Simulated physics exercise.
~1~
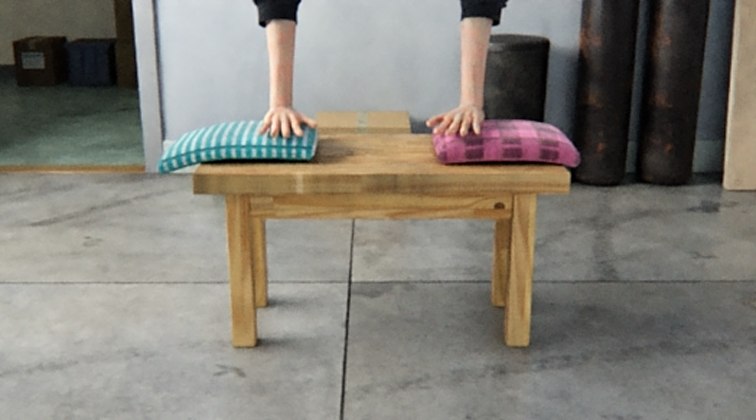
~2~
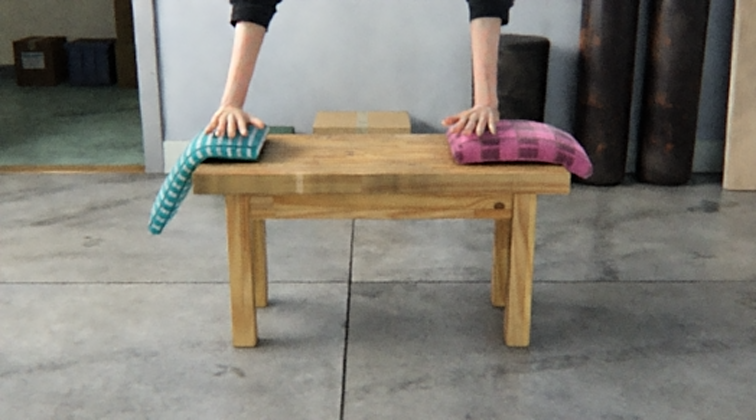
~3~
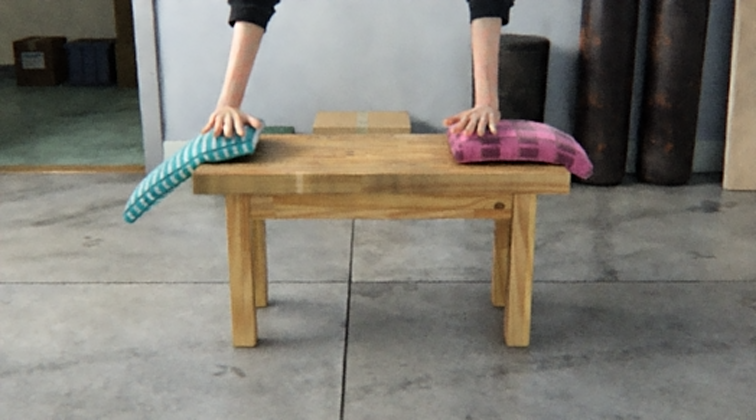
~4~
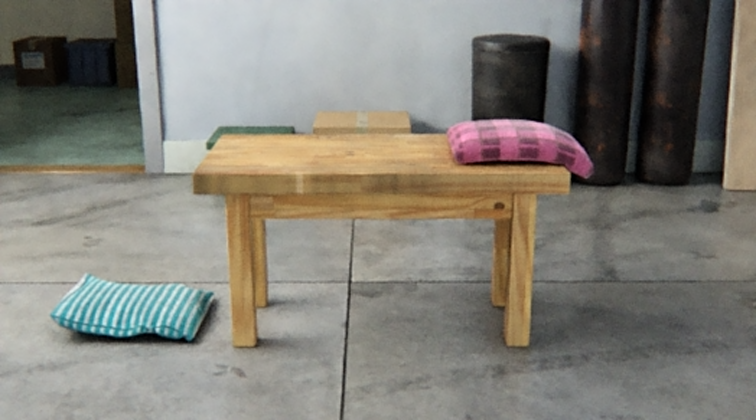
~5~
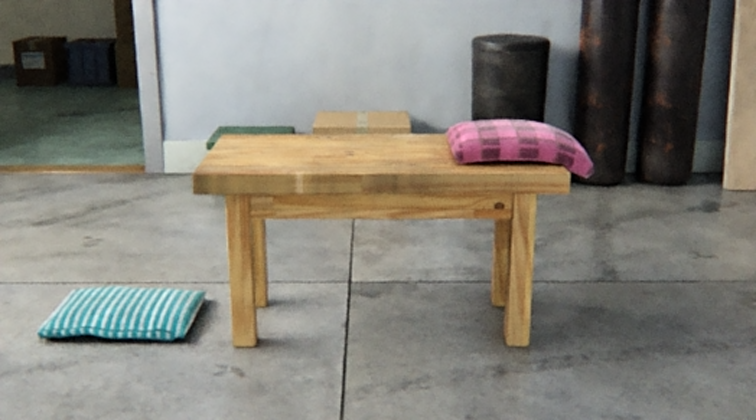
In a room with a grey tiled floor, two hands push a turquoise striped cushion and a pink checked one outward on a wooden bench, then withdraw; the turquoise one drops off the left end and lies on the floor, while the pink one stays on the right.
